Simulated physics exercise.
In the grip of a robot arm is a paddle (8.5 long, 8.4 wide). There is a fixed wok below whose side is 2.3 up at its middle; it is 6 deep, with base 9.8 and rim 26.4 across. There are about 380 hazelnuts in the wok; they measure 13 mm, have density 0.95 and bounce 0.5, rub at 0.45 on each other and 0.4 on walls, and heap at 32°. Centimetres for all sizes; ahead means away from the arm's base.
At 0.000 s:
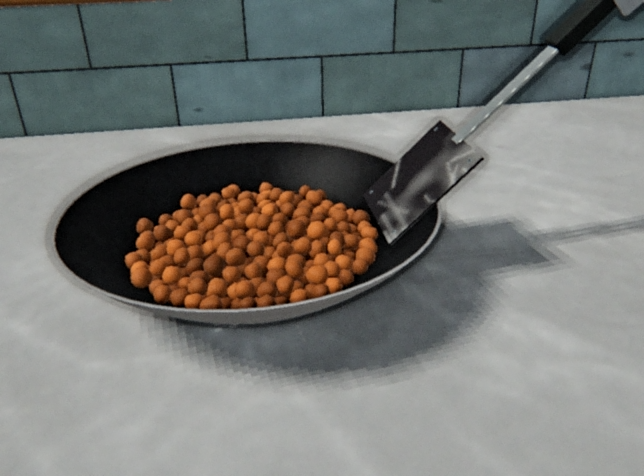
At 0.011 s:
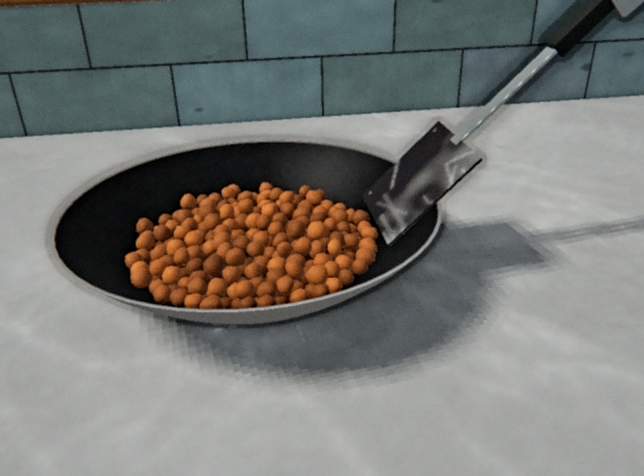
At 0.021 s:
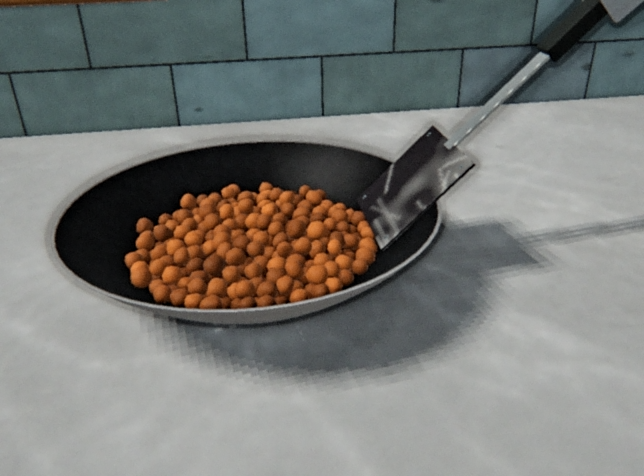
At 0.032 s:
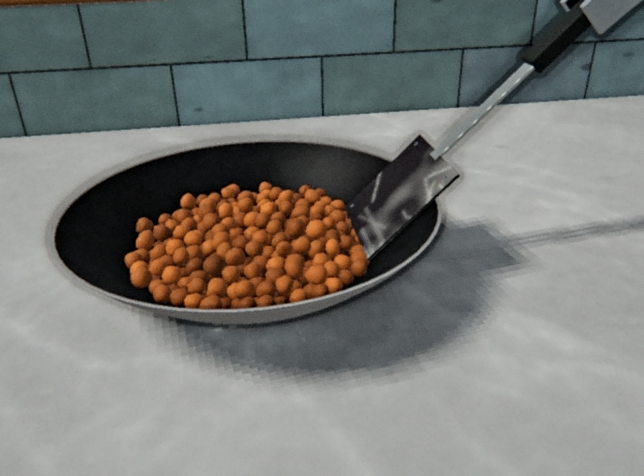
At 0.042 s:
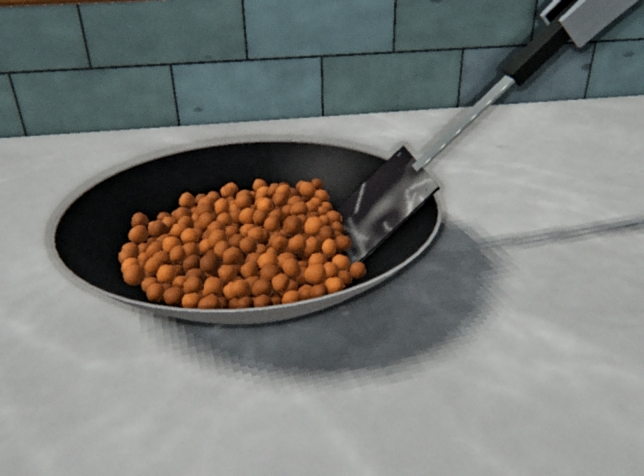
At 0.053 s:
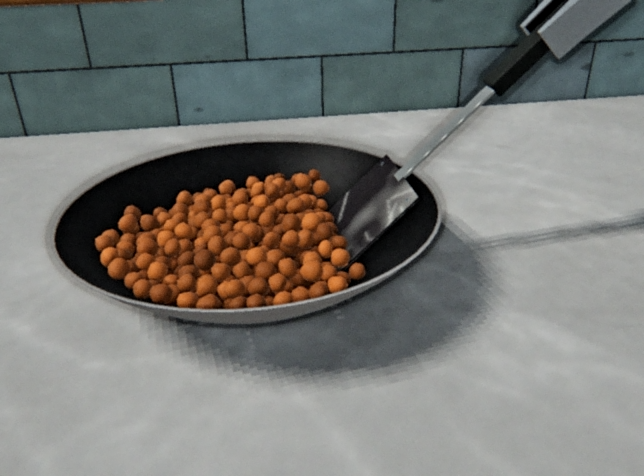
On a pale counter by blue-grey tiles, a metal paddle lowering into a black wok and nudging heaped brown hazelnuts left.
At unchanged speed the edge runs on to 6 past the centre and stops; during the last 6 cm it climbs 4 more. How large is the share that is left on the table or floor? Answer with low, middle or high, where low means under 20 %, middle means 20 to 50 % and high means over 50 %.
Middle.
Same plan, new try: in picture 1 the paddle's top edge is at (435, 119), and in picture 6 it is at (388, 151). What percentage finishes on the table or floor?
About 40 per cent.
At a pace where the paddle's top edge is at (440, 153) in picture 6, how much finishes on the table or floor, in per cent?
Expect about 5 per cent there.
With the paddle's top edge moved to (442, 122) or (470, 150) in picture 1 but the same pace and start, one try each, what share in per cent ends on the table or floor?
About 40% and 40%.
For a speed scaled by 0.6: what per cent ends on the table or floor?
Something close to 20 per cent ends up on the table or floor.
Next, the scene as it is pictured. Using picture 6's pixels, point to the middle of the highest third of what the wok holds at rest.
Look near (160, 227).
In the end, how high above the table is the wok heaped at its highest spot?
Height at the end: Around 5.5 cm.
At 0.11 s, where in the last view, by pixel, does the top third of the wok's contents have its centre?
Centre: Roughly (191, 213) in the last picture.
After 0.08 s, sloping 44°, highest piece 7 above the table; 378 in the wok.
After 0.11 s, sloping 44°, highest piece 10 above the table; 372 in the wok, 6 on the blade or in flight.
After 0.32 s, sloping 44°, highest piece 20 above the table; 236 in the wok, 63 on the table or floor, 79 on the blade or in flight.
After 1.37 s, sloping 44°, highest piece 5 above the table; 236 in the wok, 142 on the table or floor.
In the end, 236 in the wok, 142 on the table or floor. That is 38 % on the table or floor.
